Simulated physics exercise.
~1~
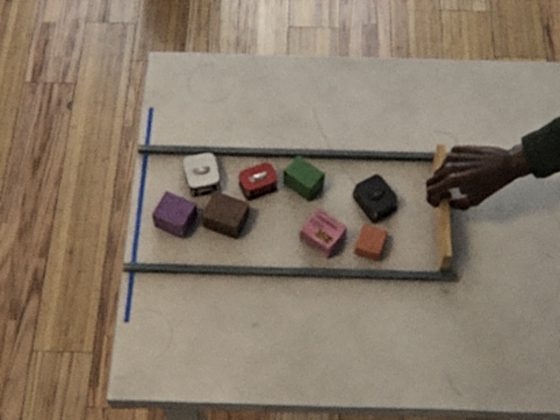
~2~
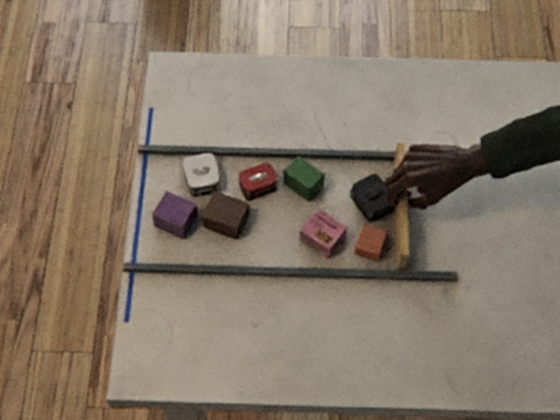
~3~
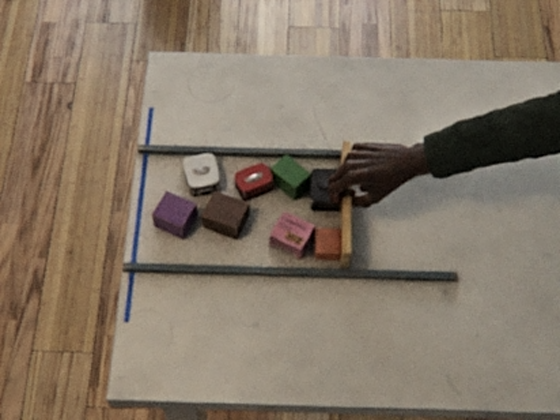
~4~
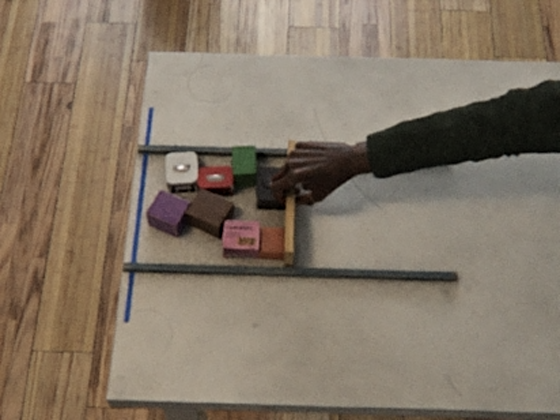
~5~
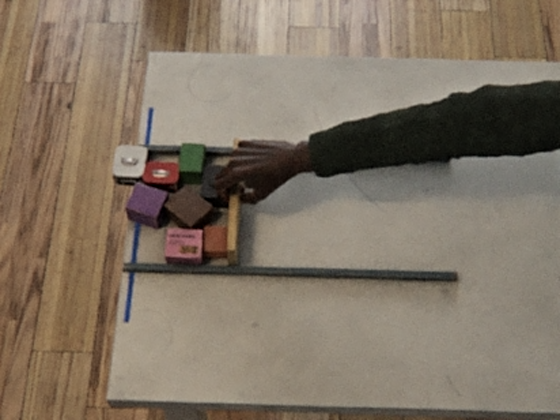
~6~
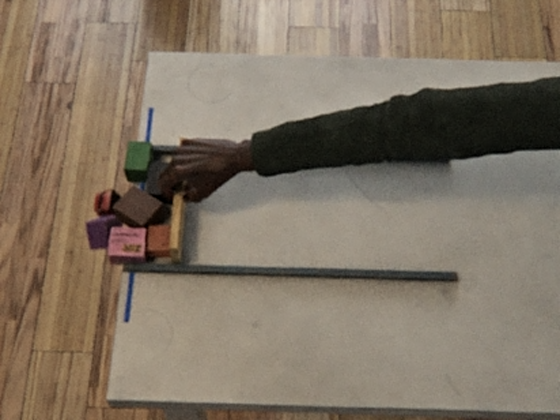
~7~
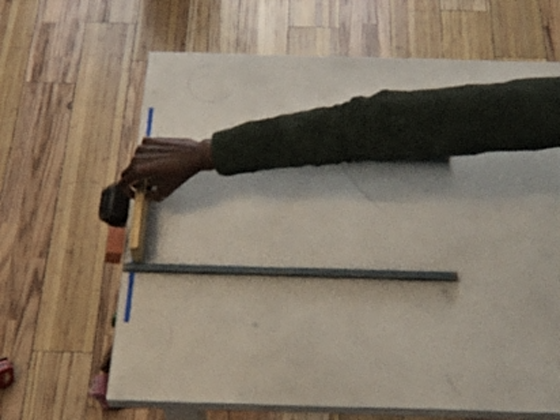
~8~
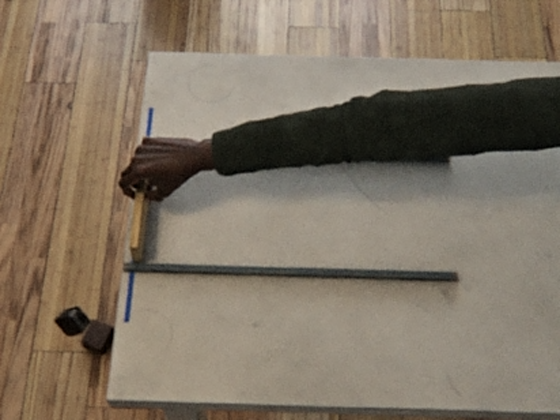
On a pale tabletop above a wooden floor, seen from overhead, eight small boxes and blocks lie between two dark rails, with a blue tape line near the left edge. White, red, green and black pieces sit above purple, brown, pink and orange ones. A hand in a dark sleeve slides an upright wooden board leftward from the right. It gathers the black and orange pieces, then the others, into a tight cluster. Pushed past the tape, the pieces tip and tumble off the edge. The board stops at the tape, with all eight gone from the table.
